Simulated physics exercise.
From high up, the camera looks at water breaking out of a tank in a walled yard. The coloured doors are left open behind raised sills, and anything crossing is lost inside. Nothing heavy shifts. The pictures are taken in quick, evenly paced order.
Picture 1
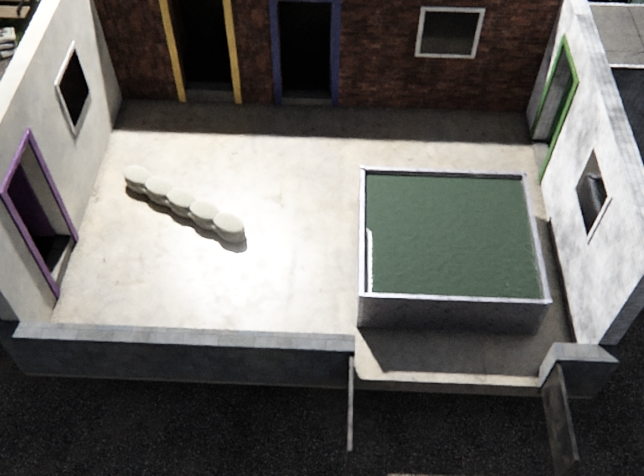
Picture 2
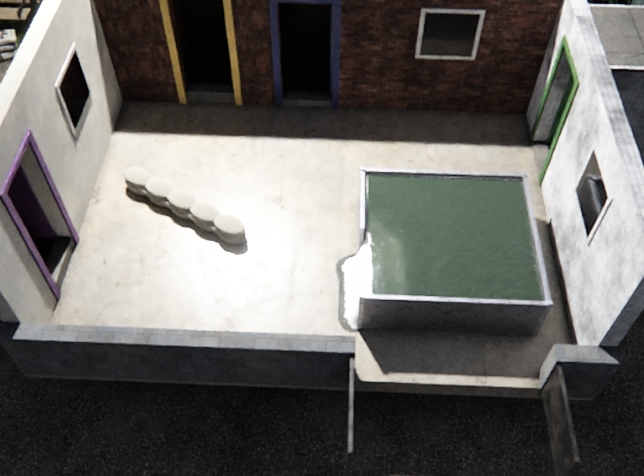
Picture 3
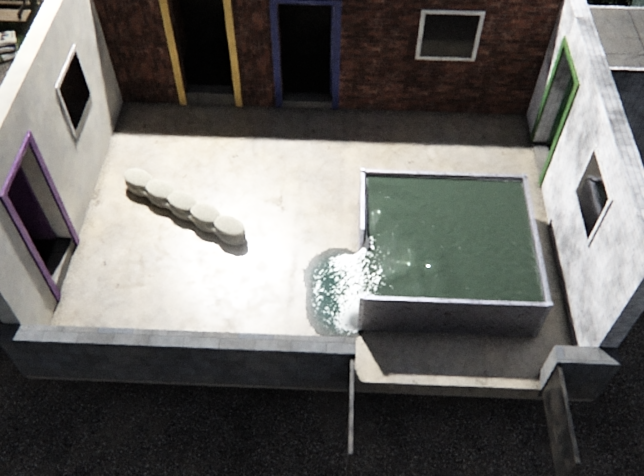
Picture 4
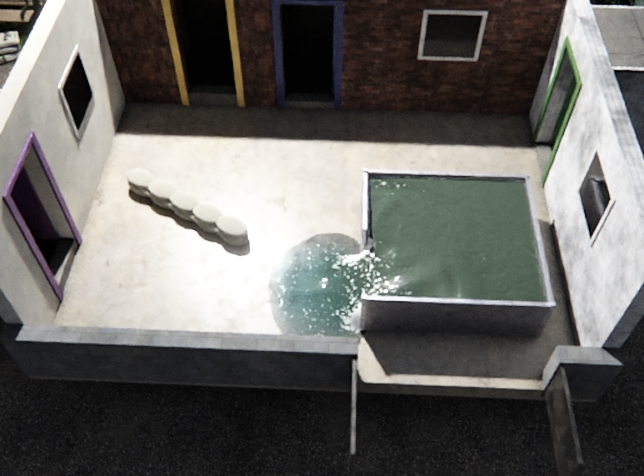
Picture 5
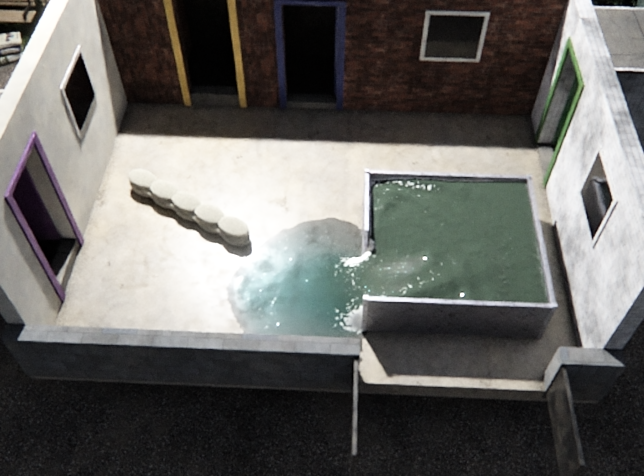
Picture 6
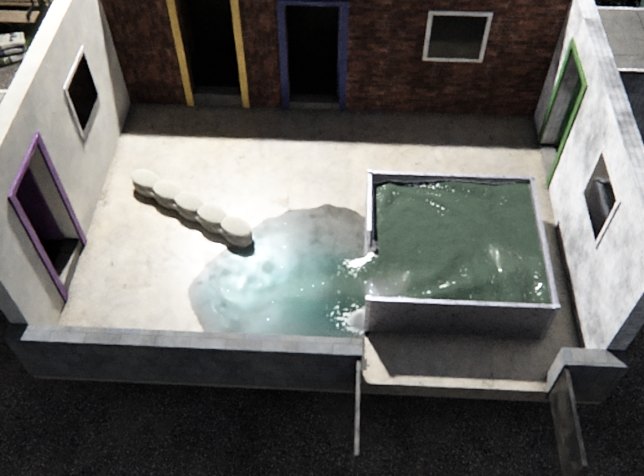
A walled yard with a pale floor is seen from high above, the view shifting very slightly. An open tank of green water stands at right, a row of joined pale discs lies at left, and purple, yellow, blue and green doorways line the walls. The tank sits still, then water breaks out of its left side, foams, and spreads leftward across the floor in a widening pool.
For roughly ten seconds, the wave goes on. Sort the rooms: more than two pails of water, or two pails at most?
Green door - more than two pails; yellow door - two pails at most; blue door - two pails at most; purple door - more than two pails.
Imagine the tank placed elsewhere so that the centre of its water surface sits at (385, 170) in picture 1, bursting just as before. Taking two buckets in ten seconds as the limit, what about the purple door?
As far as I can tell, purple stays within limits.
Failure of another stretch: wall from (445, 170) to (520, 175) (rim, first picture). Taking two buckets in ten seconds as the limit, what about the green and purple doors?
The green door exceeds the limit and the purple door falls short.
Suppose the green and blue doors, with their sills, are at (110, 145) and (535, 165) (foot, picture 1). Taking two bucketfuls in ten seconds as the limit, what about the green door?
Well, the way I see it, the green door crosses the threshold.
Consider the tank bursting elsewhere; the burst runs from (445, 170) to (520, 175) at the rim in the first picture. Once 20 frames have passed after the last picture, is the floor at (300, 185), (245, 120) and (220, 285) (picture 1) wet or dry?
Spot one ends up deluged, spot two deluged, spot three untouched by the spill.
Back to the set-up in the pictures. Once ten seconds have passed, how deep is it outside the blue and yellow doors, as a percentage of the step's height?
Near 30 per cent and 30 per cent, respectively.
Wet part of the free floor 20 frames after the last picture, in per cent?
Share estimate: About 55 per cent.
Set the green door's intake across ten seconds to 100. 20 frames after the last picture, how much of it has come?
Around 0 in a hundred.
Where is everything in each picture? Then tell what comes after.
In the first frame, the open tank at (448, 233) is whole and still.
In the second frame, the front is at (348, 325), out from the gap at (362, 283).
In the third frame, water pours out at (362, 285) and has run to (314, 266).
In the fourth frame, the front is at (275, 274), out from the gap at (365, 286).
In the fifth frame, water pours out at (366, 286) and has run to (236, 280).
In the sixth frame, water pours out at (369, 286) and has run to (195, 296).
A moment on, water covers 35 % of the floor; the green door not reached, the yellow door not reached, the blue door not reached, the purple door wet at the sill, nothing in.
Next, water covers 40 % of the floor; the green door not reached, the yellow door not reached, the blue door not reached, the purple door under two buckets in.
Then, water covers 55 % of the floor; the green door not reached, the yellow door wet at the sill, nothing in, the blue door not reached, the purple door over two buckets in.
Later, water covers 70 % of the floor; the green door not reached, the yellow door wet at the sill, nothing in, the blue door wet at the sill, nothing in, the purple door far over two buckets in.
In the end, water covers 95 % of the floor; the green door over two buckets in, the yellow door wet at the sill, nothing in, the blue door wet at the sill, nothing in, the purple door far over two buckets in.
